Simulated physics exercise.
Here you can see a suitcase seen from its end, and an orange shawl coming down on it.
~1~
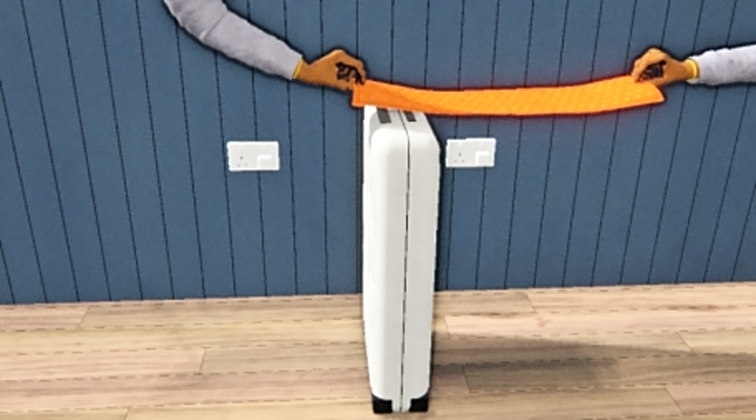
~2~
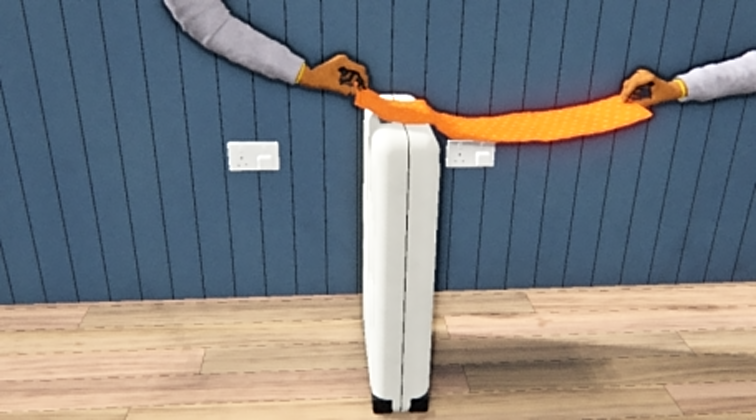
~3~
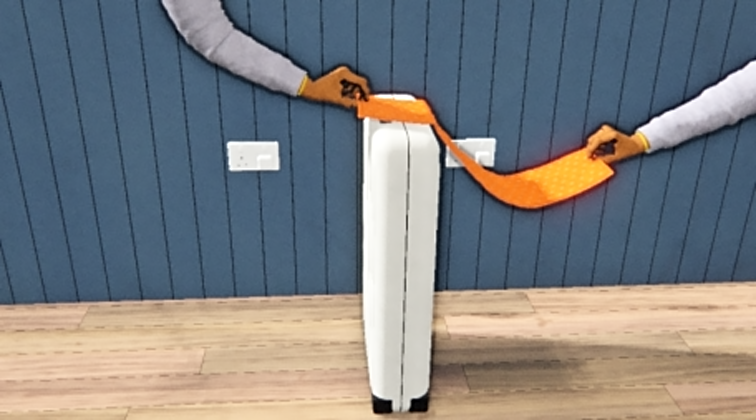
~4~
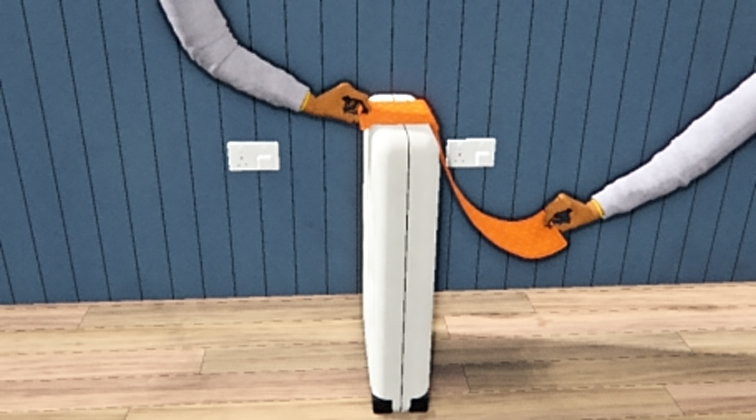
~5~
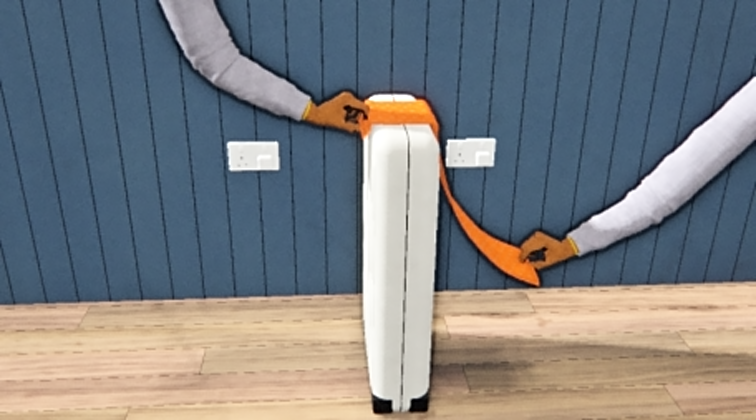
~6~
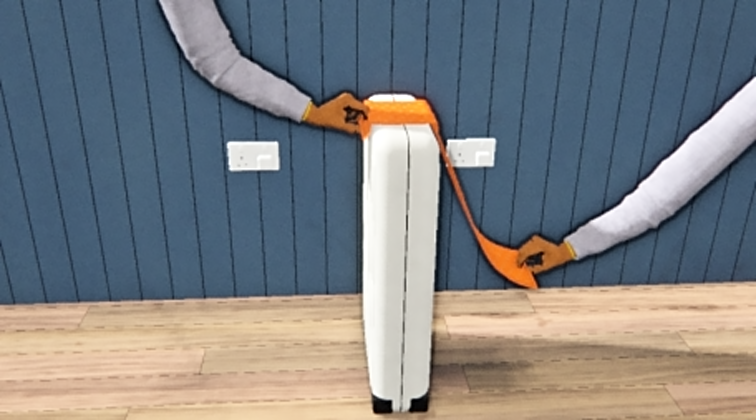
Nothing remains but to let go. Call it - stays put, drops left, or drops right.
Drops right.
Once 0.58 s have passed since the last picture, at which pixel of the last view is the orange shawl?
Roughly (445, 361).
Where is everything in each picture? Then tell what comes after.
In the first frame, left end (359, 106); right end (658, 101); top of the suitcase (410, 144).
In the second frame, left end (360, 106); right end (647, 117).
In the third frame, left end (364, 117); right end (609, 176); top of the suitcase (410, 144).
In the fourth frame, left end (368, 130); right end (563, 247).
In the fifth frame, left end (367, 136); right end (535, 284).
In the sixth frame, left end (368, 137); right end (533, 288); far more of it on the right.
Then, 0.32 s later than the last view, shawl sliding right.
Then, 0.58 s later than the last view, shawl in a heap on the floor near (445, 361).
Finally, shawl in a heap on the floor near (446, 366). The orange shawl goes down on the right side.
